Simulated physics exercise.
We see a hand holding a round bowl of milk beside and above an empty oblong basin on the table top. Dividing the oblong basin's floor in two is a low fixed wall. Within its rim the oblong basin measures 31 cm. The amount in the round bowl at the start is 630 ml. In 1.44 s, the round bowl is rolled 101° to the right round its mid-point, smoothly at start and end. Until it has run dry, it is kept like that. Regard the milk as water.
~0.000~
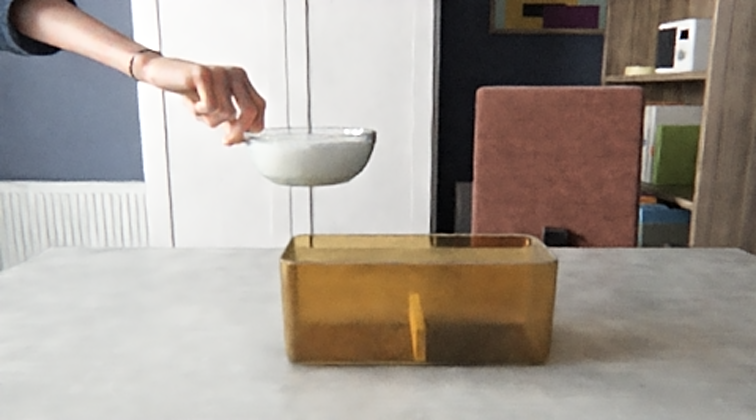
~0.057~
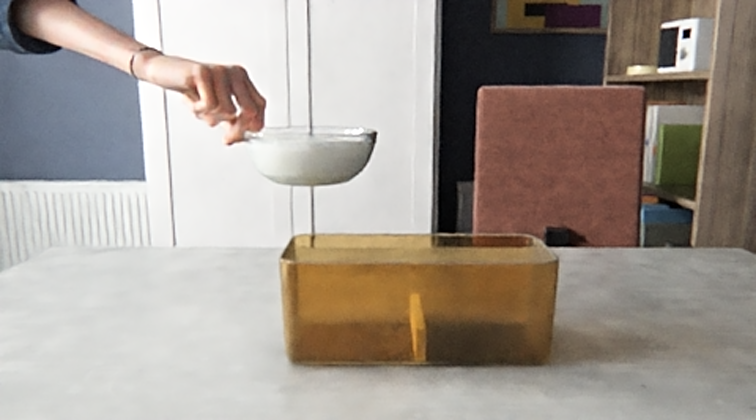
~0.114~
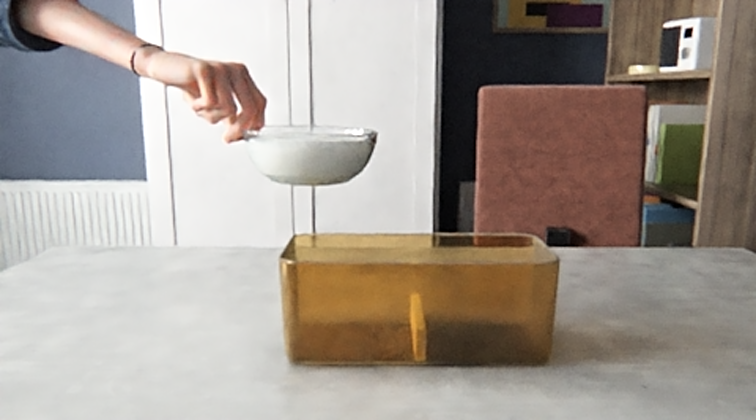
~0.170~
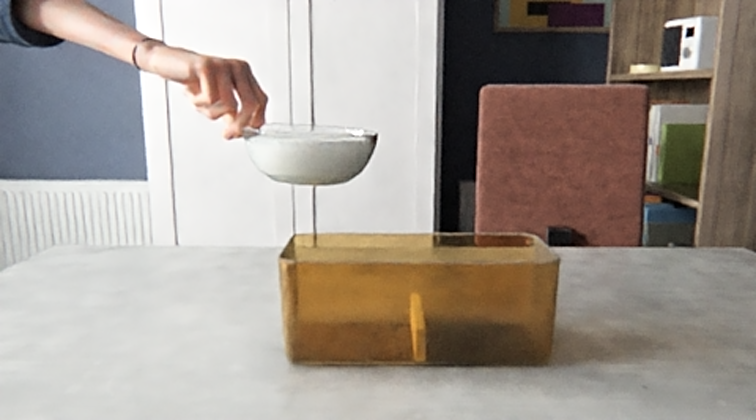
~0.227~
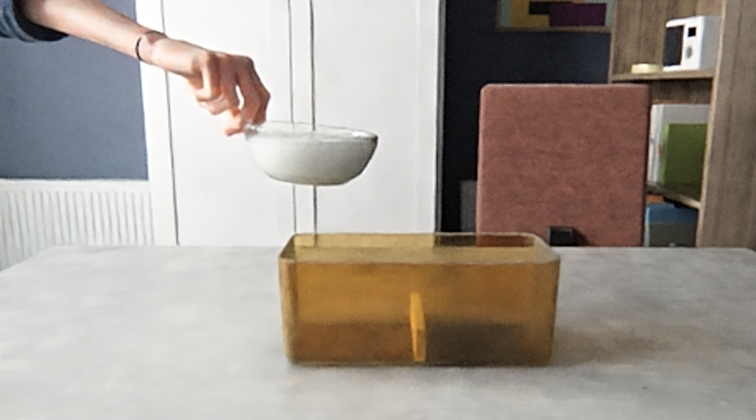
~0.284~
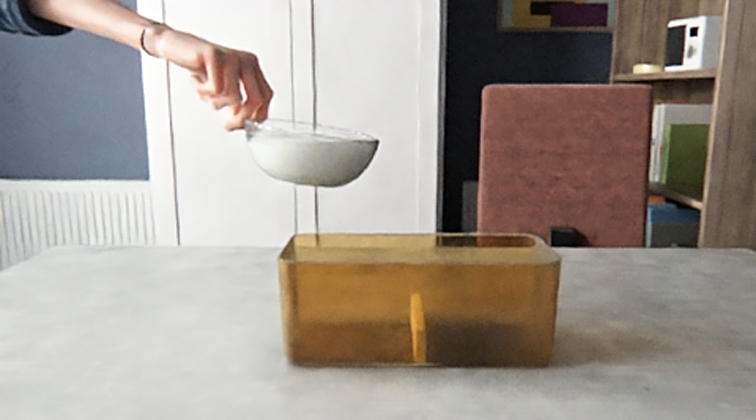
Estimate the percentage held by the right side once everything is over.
I would say 63 per cent.
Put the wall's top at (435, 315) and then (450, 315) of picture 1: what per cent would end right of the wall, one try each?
First try about 40 %, second try about 15 %.
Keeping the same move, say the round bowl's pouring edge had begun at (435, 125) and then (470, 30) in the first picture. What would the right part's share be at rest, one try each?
Respectively 95 and 60 %.
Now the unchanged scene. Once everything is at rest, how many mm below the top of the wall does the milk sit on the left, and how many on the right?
Left about 28 mm, right about 18 mm.
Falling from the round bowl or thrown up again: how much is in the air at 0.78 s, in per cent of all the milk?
I'd put it at about 30 percent.
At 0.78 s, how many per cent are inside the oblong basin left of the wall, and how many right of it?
7 on the left, 26 on the right, roughly.
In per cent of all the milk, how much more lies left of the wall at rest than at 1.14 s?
About 5 percent.
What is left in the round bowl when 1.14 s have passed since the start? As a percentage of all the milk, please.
Around 2 in a hundred.
After 0.78 s the tilt is 57° and 38 per cent is still to pour, 7 is left of the wall and 25 right of it.
After 1.14 s the tilt is 91° and 2 per cent is still to pour, 31 is left of the wall and 63 right of it.
After 1.53 s the tilt is 101° and 0 per cent is still to pour, 36 is left of the wall and 63 right of it.
After 1.94 s the tilt is 101° and 0 per cent is still to pour, 36 is left of the wall and 63 right of it.
In the end 36 per cent lies left of the wall, 63 right of it and 0 outside.
